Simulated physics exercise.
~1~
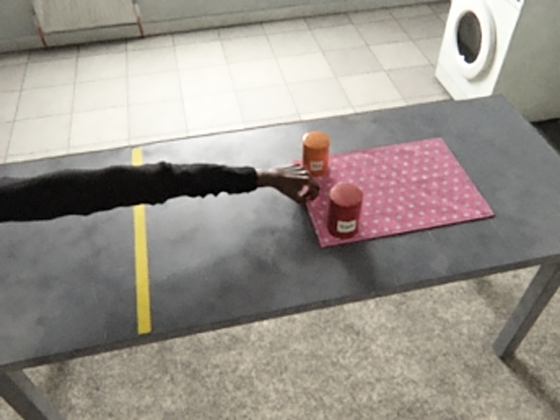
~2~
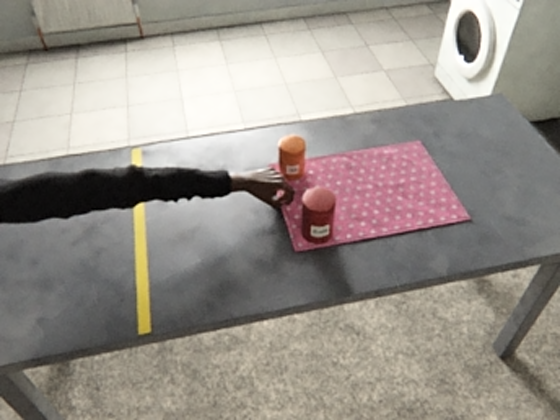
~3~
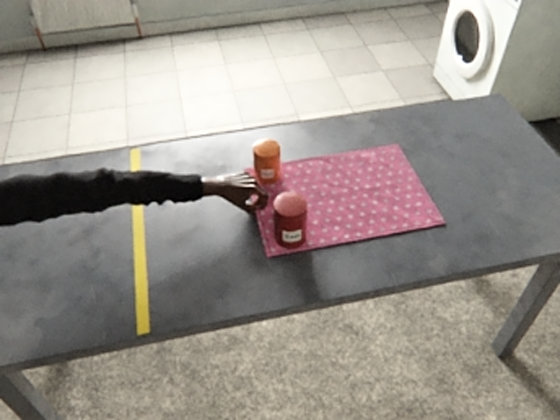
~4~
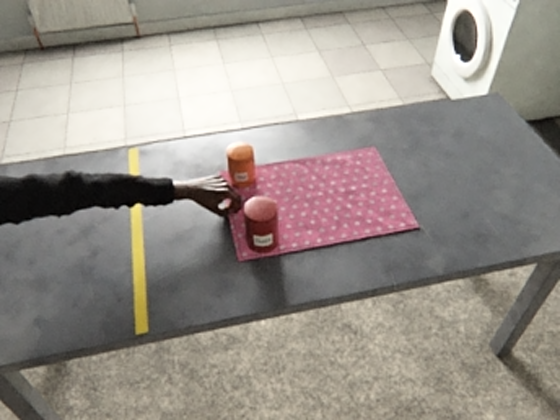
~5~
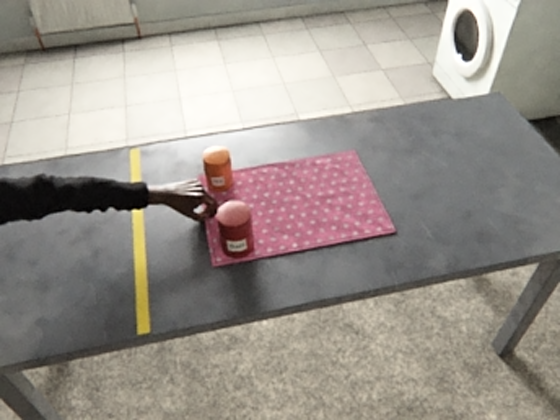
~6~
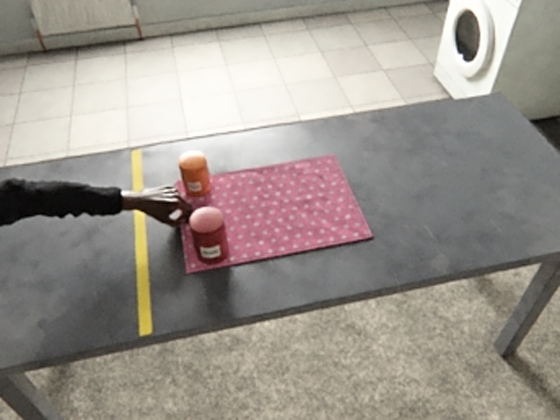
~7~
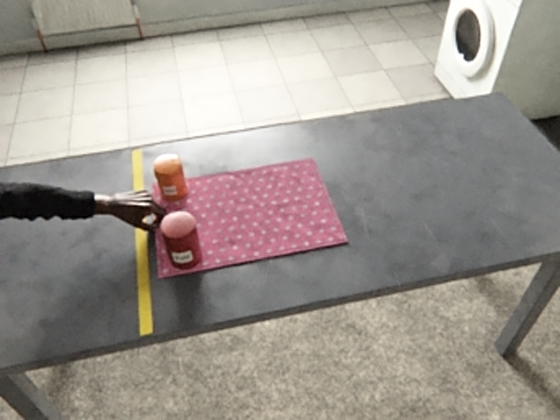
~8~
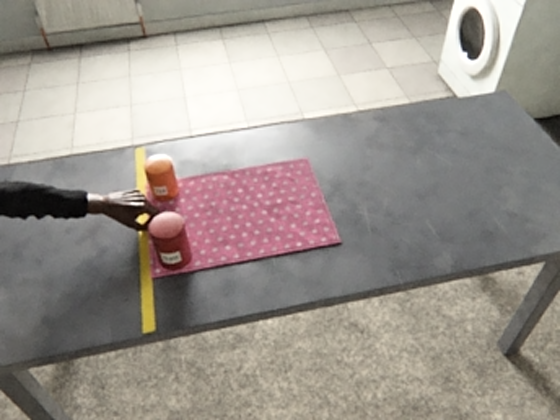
In a room with a pale tiled floor and a white front-loading washing machine at the back, a dark gray table holds a pink patterned cloth with an orange jar and a red jar standing near its left edge. An arm in a black sleeve reaches in from the left, its hand at that edge. The hand draws the cloth steadily left, and both jars ride along upright. The cloth keeps sliding toward a yellow strip of tape across the table. It ends with its edge at the tape, both jars still standing on it.
